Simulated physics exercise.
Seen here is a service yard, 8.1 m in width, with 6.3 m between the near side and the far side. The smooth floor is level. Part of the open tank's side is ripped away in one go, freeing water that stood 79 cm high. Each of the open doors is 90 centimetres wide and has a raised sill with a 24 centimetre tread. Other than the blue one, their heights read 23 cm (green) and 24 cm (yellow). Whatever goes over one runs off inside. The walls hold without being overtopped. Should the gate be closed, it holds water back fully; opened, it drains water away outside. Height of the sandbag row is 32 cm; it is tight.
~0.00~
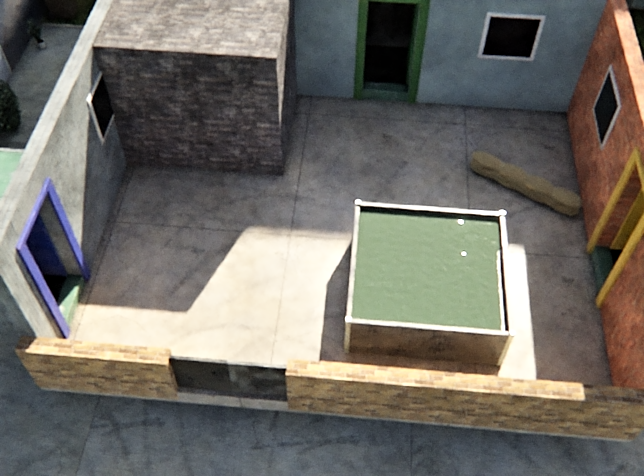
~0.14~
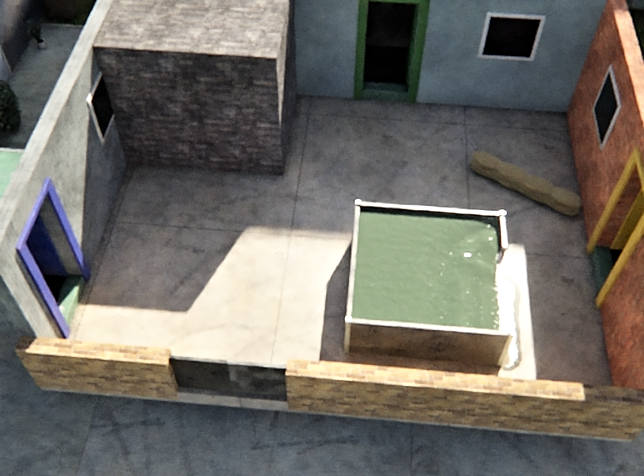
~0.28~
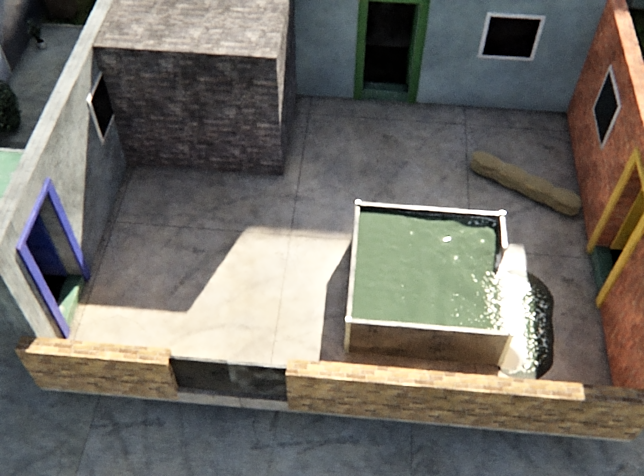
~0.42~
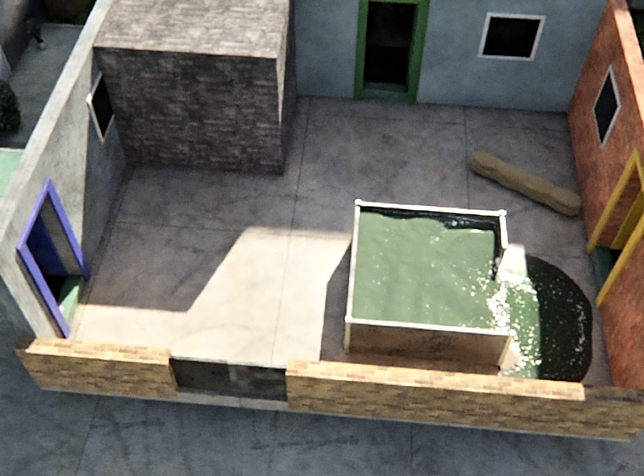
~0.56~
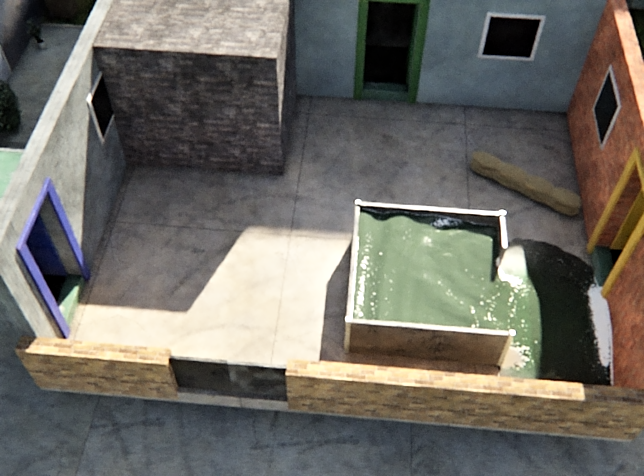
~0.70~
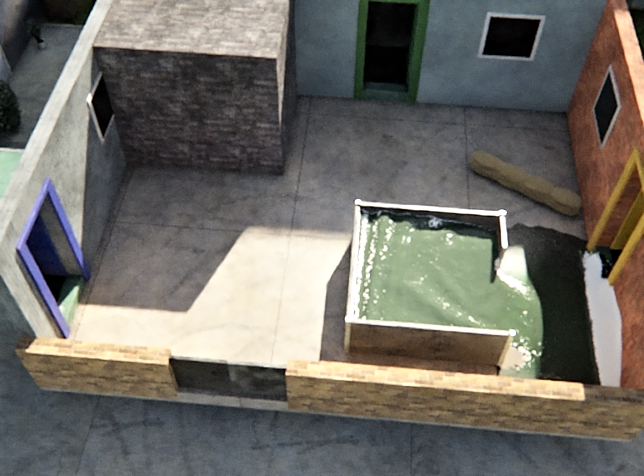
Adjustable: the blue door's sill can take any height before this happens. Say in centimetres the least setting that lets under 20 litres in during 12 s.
It should be set to roughly 17 cm.
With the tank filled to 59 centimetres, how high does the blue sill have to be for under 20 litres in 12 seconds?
In that case, roughly 10.5 cm.
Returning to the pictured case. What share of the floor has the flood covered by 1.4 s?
Approximately 10 % of it.
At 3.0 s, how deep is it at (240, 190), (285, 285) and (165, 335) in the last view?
Taking the spots in order: About 0, 0 and 0 centimetres.
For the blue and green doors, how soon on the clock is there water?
Arrival at blue is 3.6 seconds, at green 3.8 seconds.
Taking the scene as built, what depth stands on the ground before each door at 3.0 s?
In cm: Blue 0, green 0, yellow 27.
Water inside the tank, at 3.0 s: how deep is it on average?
It averages close to 29 centimetres.
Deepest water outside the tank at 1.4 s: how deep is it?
Roughly 69 cm.
After 1.4 s water covers 10 % of the floor, deepest (69 cm) near (606, 414); it has not reached the blue door.
After 3.0 s water covers 45 % of the floor, deepest (40 cm) near (564, 217); it has not reached the blue door.
After 12.0 s water covers 95 % of the floor, deepest (16 cm) near (354, 358); 10 cm at the blue door, 10 litres in over its 19 cm sill.
At the blue door as built, the water arrived by 3.7 s and peaked near 24 cm at 4.0 s.
Run again over the same 12 s with other heights there, 46 litres in over 13.5 cm, 12 litres over 18.5 cm. The limit of 20 litres is kept from about 17 cm up.
